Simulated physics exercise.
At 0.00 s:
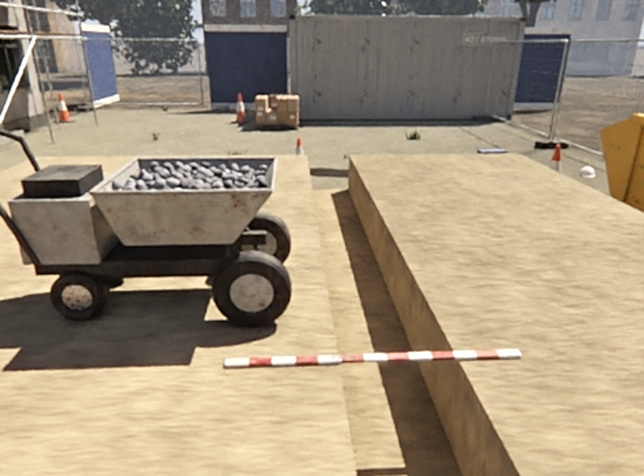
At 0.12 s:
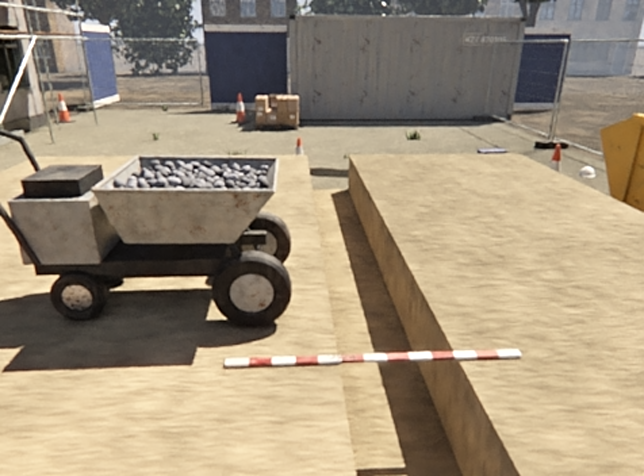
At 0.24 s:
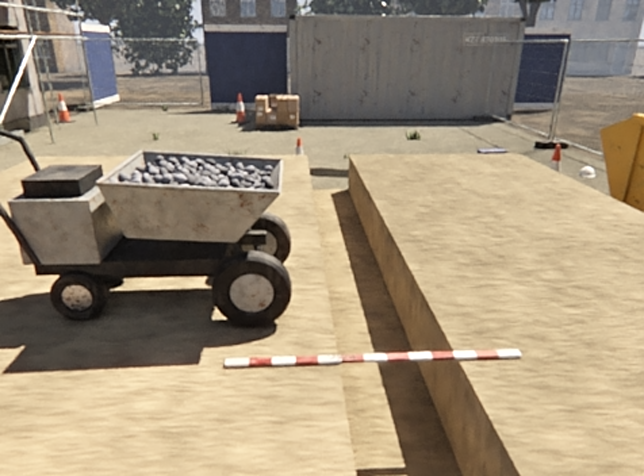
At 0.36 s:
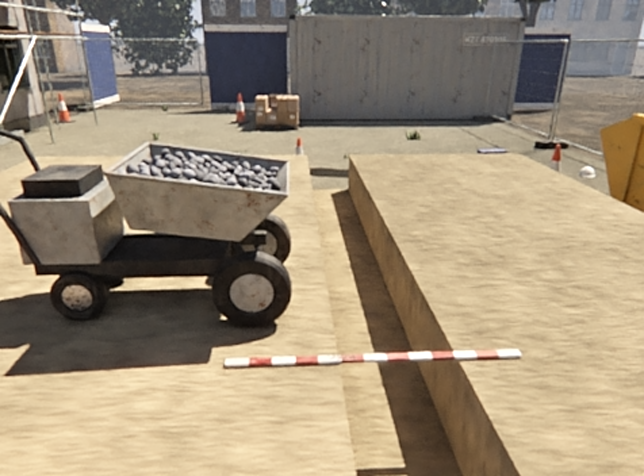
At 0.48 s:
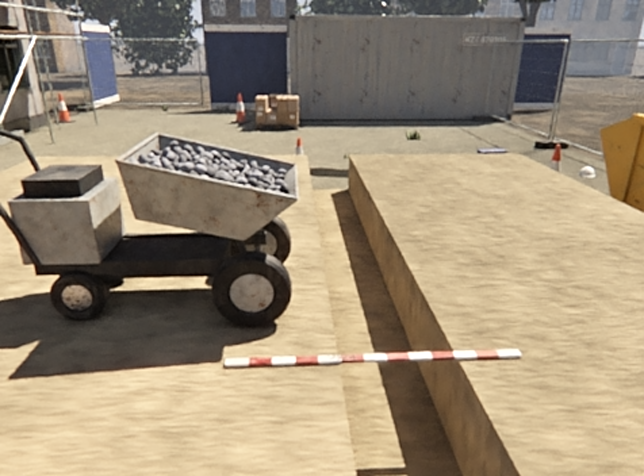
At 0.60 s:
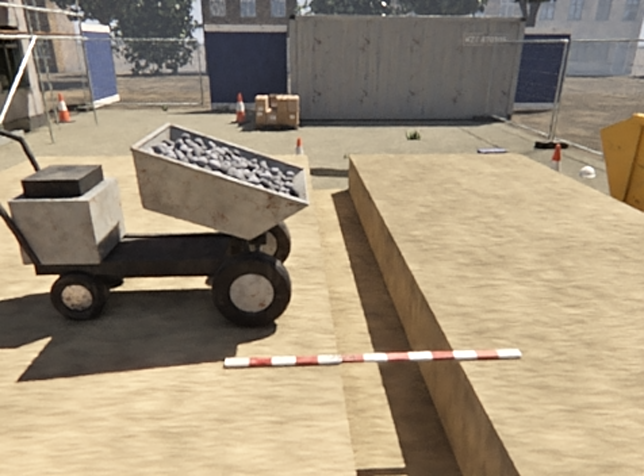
The skip of a motor barrow, loaded with smooth grey stones, starts level and tilts steadily toward the right, its rear end rising while the wheels stay still beside a trench crossed by a red-and-white striped staff.
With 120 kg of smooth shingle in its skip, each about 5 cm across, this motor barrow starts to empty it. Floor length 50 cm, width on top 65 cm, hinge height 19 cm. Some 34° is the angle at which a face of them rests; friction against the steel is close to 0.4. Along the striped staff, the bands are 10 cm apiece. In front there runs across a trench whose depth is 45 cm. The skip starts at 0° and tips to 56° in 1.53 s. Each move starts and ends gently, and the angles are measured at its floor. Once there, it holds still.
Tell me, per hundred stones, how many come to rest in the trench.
72 per hundred.
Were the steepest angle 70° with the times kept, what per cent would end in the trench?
Then about 100 per cent.
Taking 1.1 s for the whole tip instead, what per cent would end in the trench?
Probably about 70 in a hundred.
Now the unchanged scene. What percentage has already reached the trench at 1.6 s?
25 per cent or so by then.
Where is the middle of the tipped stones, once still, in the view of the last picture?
The tipped stones centre close to (381, 352).
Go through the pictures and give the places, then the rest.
The skip is at 0°, its lip at (272, 191); the top of the load is at (197, 173), in the first frame.
Lip at (274, 192), floor tilted 1°, highest stones at (186, 170); the stones move at 0.1 m/s on average, in the second frame.
Lip at (280, 193), floor tilted 4°, highest stones at (189, 167); the stones move at 0.3 m/s on average, in the third frame.
The skip is at 8°, its lip at (288, 195); the top of the load is at (171, 161); the stones move at 0.3 m/s on average, in the fourth frame.
The skip is at 13°, its lip at (298, 199); the top of the load is at (175, 154); the stones move at 0.4 m/s on average, in the fifth frame.
Lip at (308, 205), floor tilted 19°, highest stones at (181, 146); the stones move at 0.5 m/s on average, in the sixth frame.
After 1.1 s the floor is at 47°; 100 % in the skip; the foremost stones are at (342, 220).
After 1.6 s the floor is at 56°; 74 % in the skip, 26 % in the trench; the foremost stones are at (411, 334).
After 2.0 s the floor is at 56°; 52 % in the skip, 48 % in the trench; the foremost stones are at (415, 343).
After 3.9 s the floor is at 56°; 28 % in the skip, 72 % in the trench; the foremost stones are at (410, 326).
